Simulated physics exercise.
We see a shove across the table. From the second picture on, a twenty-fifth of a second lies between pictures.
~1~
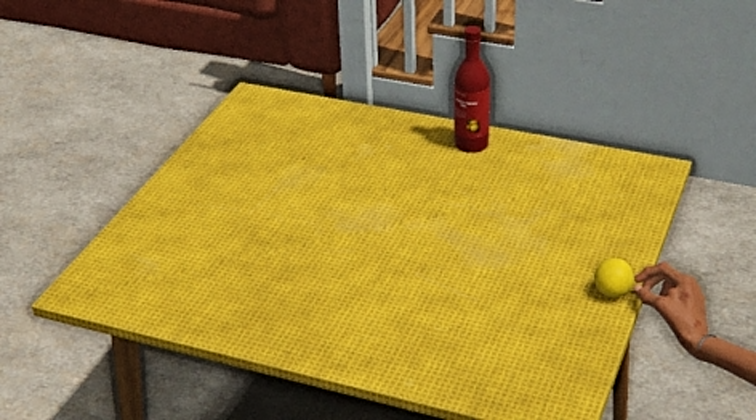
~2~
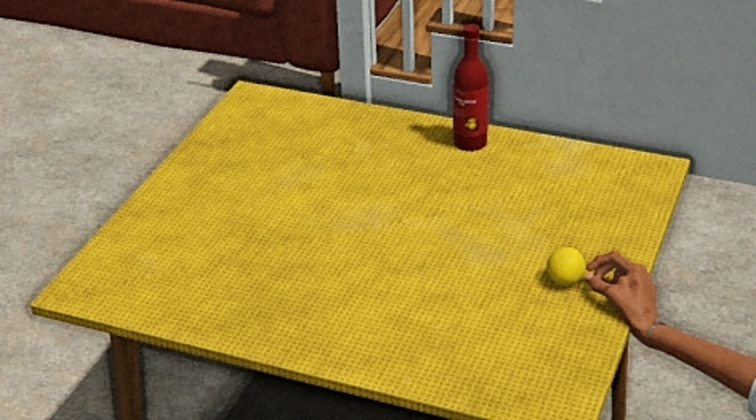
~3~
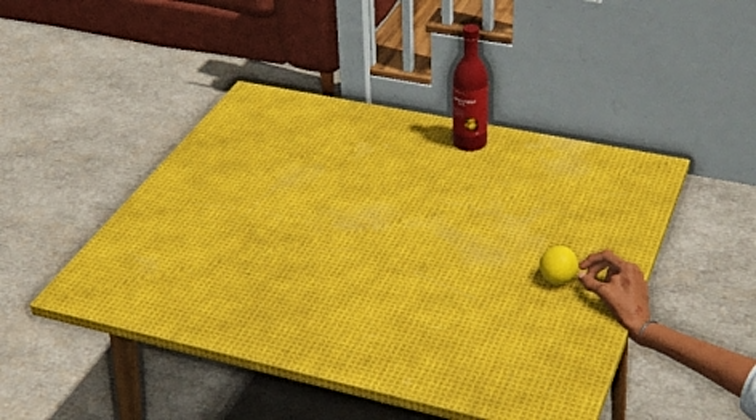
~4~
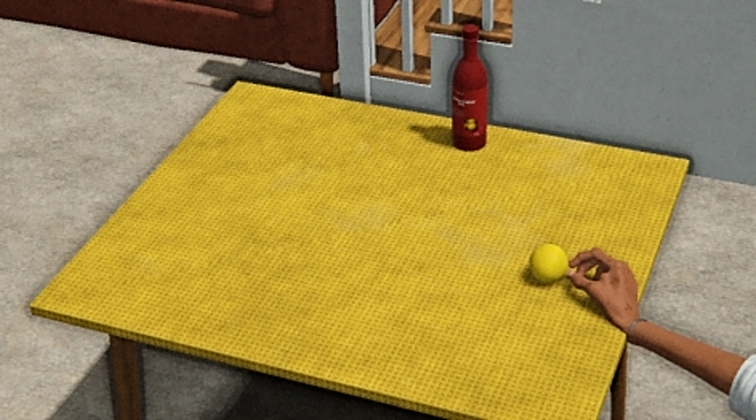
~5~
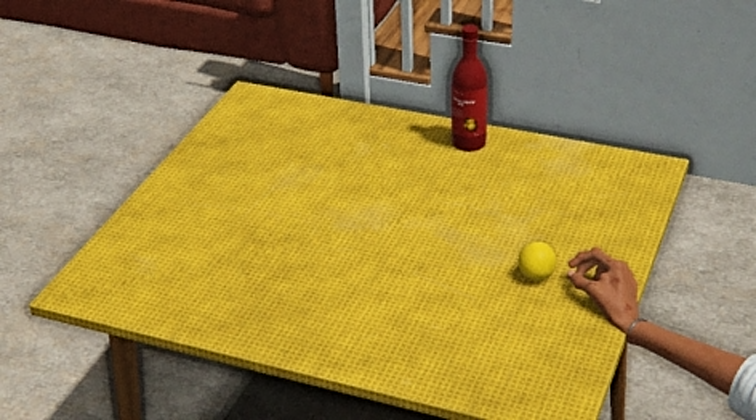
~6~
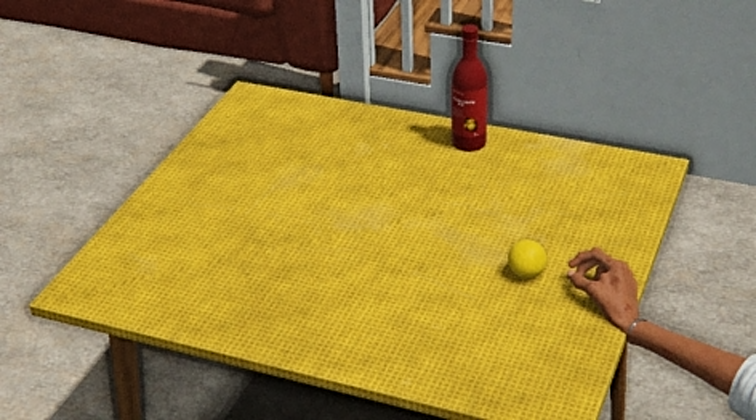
The clip opens on a yellow-topped table with a dark red bottle near its back edge and a hand holding a yellow lemon at the right side. The hand pushes the lemon leftward across the surface, then stays back as the lemon moves slightly farther left, away from the fingers.
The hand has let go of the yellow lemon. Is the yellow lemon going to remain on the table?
The yellow lemon remains on top.
Then, 0.20 s past the last view, yellow lemon displaced well along near (485, 251).
Then, 0.40 s past the last view, yellow lemon displaced well along near (457, 245).
Finally, moved from the start, yellow lemon. Final places as the last picture's camera would see them, yellow lemon near (441, 241).
